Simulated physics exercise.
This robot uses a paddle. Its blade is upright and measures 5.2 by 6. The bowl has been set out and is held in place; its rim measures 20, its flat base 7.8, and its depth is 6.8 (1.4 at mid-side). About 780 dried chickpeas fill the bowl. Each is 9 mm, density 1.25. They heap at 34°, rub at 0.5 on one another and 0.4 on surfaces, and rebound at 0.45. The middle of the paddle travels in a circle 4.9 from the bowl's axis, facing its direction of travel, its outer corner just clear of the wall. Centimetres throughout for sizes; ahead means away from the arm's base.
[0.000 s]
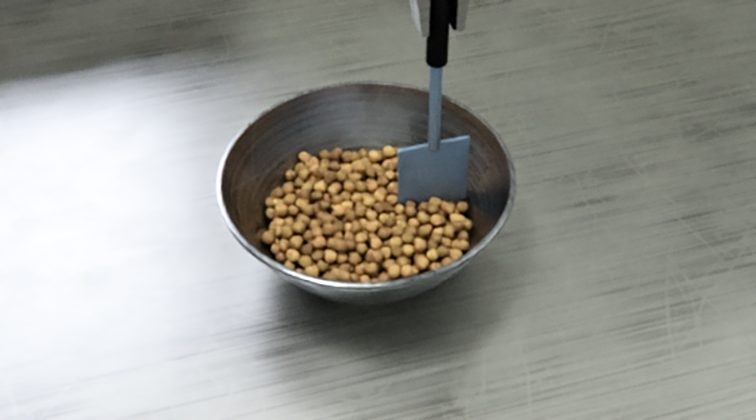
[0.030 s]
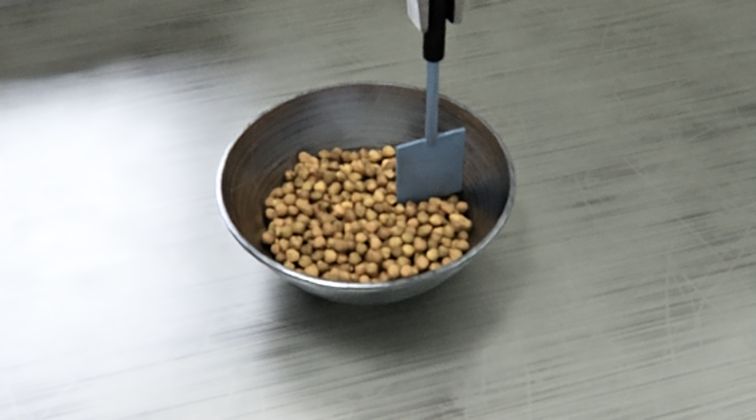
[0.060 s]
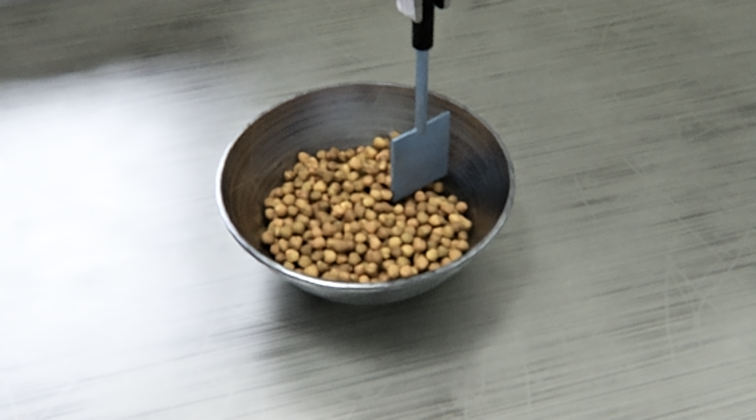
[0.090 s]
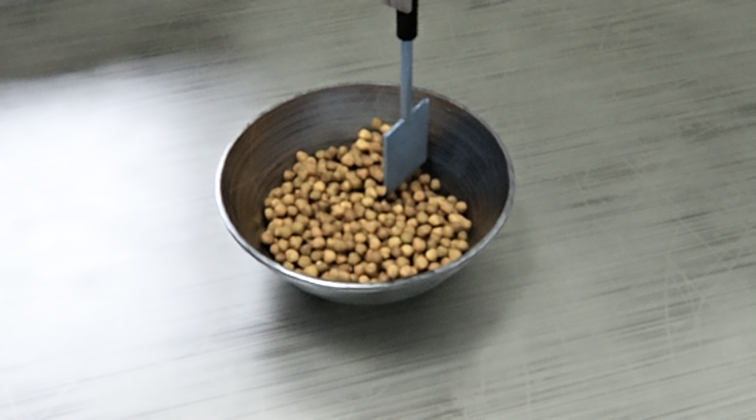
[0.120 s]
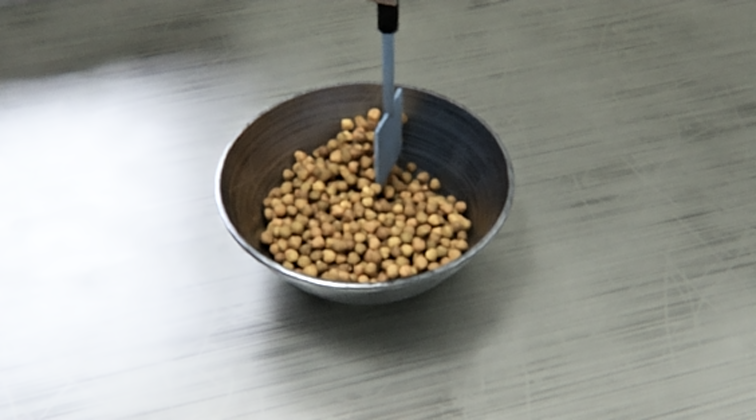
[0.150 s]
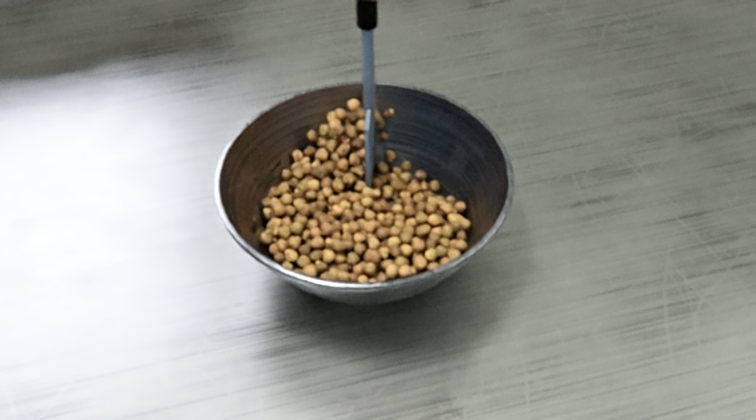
A flat blue-grey paddle on a thin rod, held from above by a partly visible black-and-white gripper, sweeps from the right side of a metal bowl toward its back, turning until its blade shows edge-on. The bowl of tan chickpeas sits still on a streaked grey surface, seen from above at an angle by a steady camera. The paddle pushes some chickpeas into a mound against the back wall.
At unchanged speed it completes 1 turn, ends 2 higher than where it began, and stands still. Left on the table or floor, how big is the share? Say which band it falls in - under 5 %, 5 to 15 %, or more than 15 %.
It falls under 5 %.
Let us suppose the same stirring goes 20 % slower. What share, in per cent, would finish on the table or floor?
Estimated share: About 0 per cent.
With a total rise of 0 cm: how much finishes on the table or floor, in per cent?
Near 10 in a hundred.
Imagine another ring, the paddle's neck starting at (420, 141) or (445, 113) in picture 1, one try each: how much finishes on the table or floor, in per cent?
Roughly 0 and 0 per cent.
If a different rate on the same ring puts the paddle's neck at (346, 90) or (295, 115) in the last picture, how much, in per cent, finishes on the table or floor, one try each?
Around 5 and 15 percent, in that order.
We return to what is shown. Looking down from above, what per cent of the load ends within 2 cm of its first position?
70 %.
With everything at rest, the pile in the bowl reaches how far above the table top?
I'd guess close to 6.0 centimetres.
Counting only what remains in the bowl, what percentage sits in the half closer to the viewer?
I'd put it near 60 per cent.
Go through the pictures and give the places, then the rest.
In the first frame, paddle neck at (435, 127), 0° round; upper third of the load around (357, 215), from x 270 to 465, top at y 150; 775 in the bowl.
In the second frame, paddle neck at (432, 121), 6° round; upper third of the load around (359, 216), from x 270 to 465, top at y 150.
In the third frame, paddle neck at (421, 110), 22° round; upper third of the load around (361, 211), from x 270 to 465, top at y 135.
In the fourth frame, paddle neck at (406, 100), 38° round; upper third of the load around (360, 210), from x 270 to 465, top at y 125.
In the fifth frame, paddle neck at (389, 93), 54° round; upper third of the load around (356, 208), from x 265 to 465, top at y 115.
In the sixth frame, paddle neck at (369, 90), 70° round; upper third of the load around (347, 208), from x 265 to 465, top at y 105; 775 in the bowl.
By 0.36 s, 182° round, highest piece 9 above the table; 771 in the bowl, 4 in flight or on the tool.
By 0.56 s, 293° round, highest piece 8 above the table; 763 in the bowl, 12 on the table or floor.
By 0.87 s, 0° round, highest piece 5 above the table; 761 in the bowl, 14 on the table or floor.
By 1.57 s, 0° round, highest piece 5 above the table; 761 in the bowl, 14 on the table or floor.
Final count, 761 in the bowl, 14 on the table or floor. That is 2 % on the table or floor.
